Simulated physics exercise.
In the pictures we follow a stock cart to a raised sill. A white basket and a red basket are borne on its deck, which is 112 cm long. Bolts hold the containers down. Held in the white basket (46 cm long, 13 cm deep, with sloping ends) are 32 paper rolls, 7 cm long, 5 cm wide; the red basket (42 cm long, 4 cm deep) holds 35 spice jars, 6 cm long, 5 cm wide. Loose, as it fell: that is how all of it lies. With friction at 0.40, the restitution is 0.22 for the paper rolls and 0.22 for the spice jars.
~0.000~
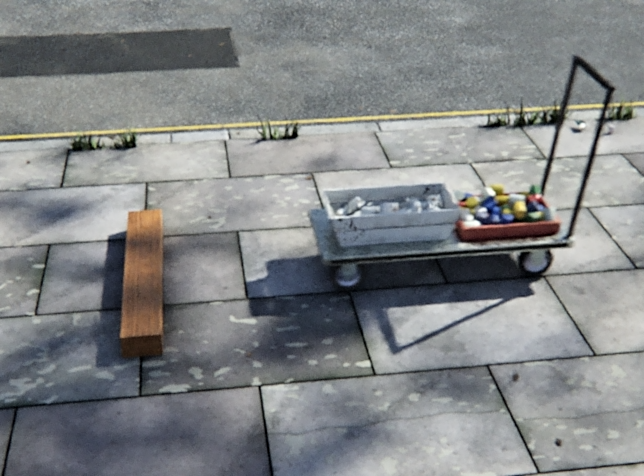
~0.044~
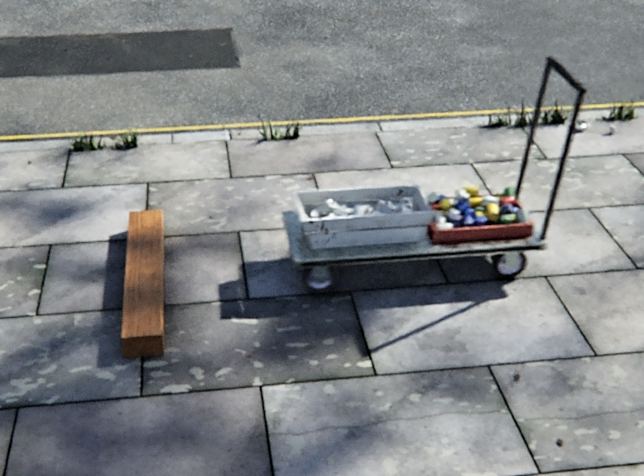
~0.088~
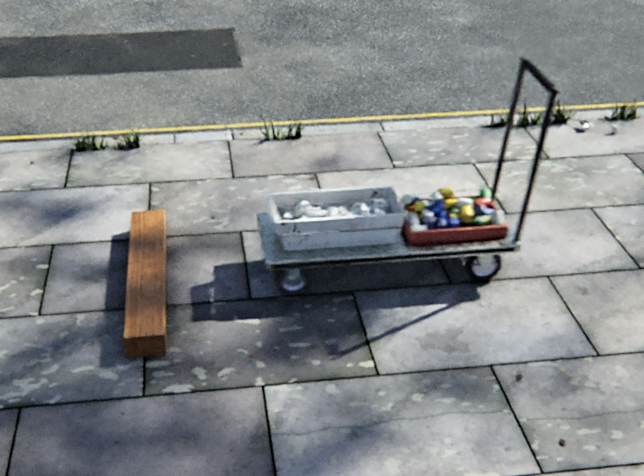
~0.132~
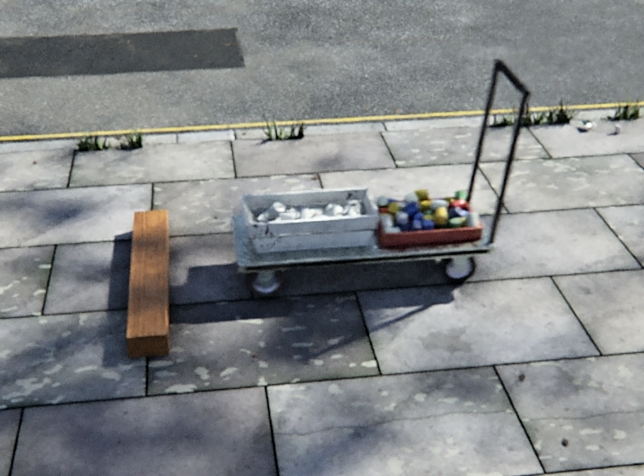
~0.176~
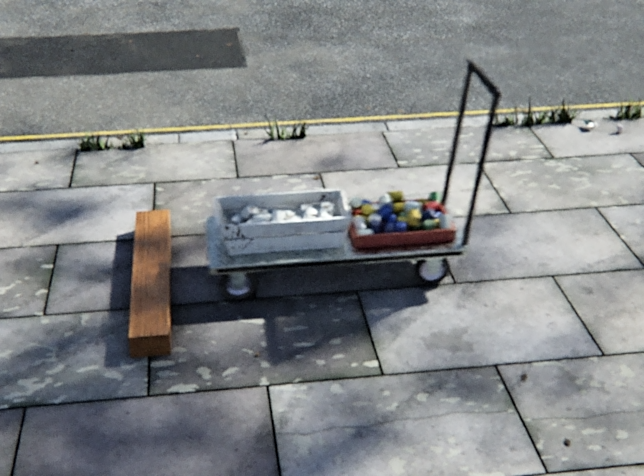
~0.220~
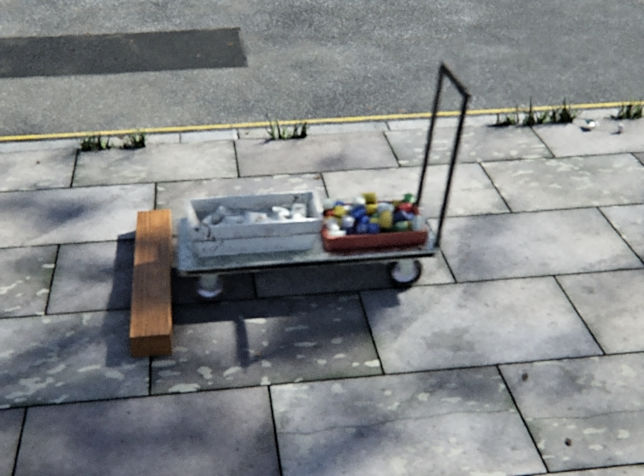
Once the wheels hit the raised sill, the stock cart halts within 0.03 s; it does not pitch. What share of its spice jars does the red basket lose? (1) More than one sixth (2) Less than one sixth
(1) More than one sixth.
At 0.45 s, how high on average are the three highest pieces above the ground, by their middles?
Height, averaged: Around 46 cm.
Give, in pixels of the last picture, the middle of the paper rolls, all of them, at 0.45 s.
In the last view, the centre sits near (202, 225).
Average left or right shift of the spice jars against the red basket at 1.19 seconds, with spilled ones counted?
On average they end up some 6 cm further left.
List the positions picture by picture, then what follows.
In the first picture (we follow the rim corner now nearest the camera; the camera pans a little), red basket at (466, 228); white basket at (333, 218); 73 cm still to roll; nothing out yet.
The second picture shows red basket at (439, 230); white basket at (304, 220); 60 cm still to roll.
The third picture shows red basket at (412, 232); white basket at (276, 222); 47 cm still to roll.
The fourth picture shows red basket at (385, 234); white basket at (248, 224); 34 cm still to roll.
The fifth picture shows red basket at (358, 236); white basket at (219, 226); 21 cm still to roll.
The sixth picture shows red basket at (329, 238); white basket at (190, 228); 9 cm still to roll; nothing out yet.
After 0.23 s, impact.
After 0.33 s, 0 of 32 out of the white basket and 2 of 35 out of the red basket.
After 0.45 s, 1 of 32 out of the white basket and 6 of 35 out of the red basket.
After 0.68 s, 3 of 32 out of the white basket and 9 of 35 out of the red basket.
Final count (at 1.19 s), 3 of 32 out of the white basket and 9 of 35 out of the red basket. Asked share, 9 of 35, 26 per cent.
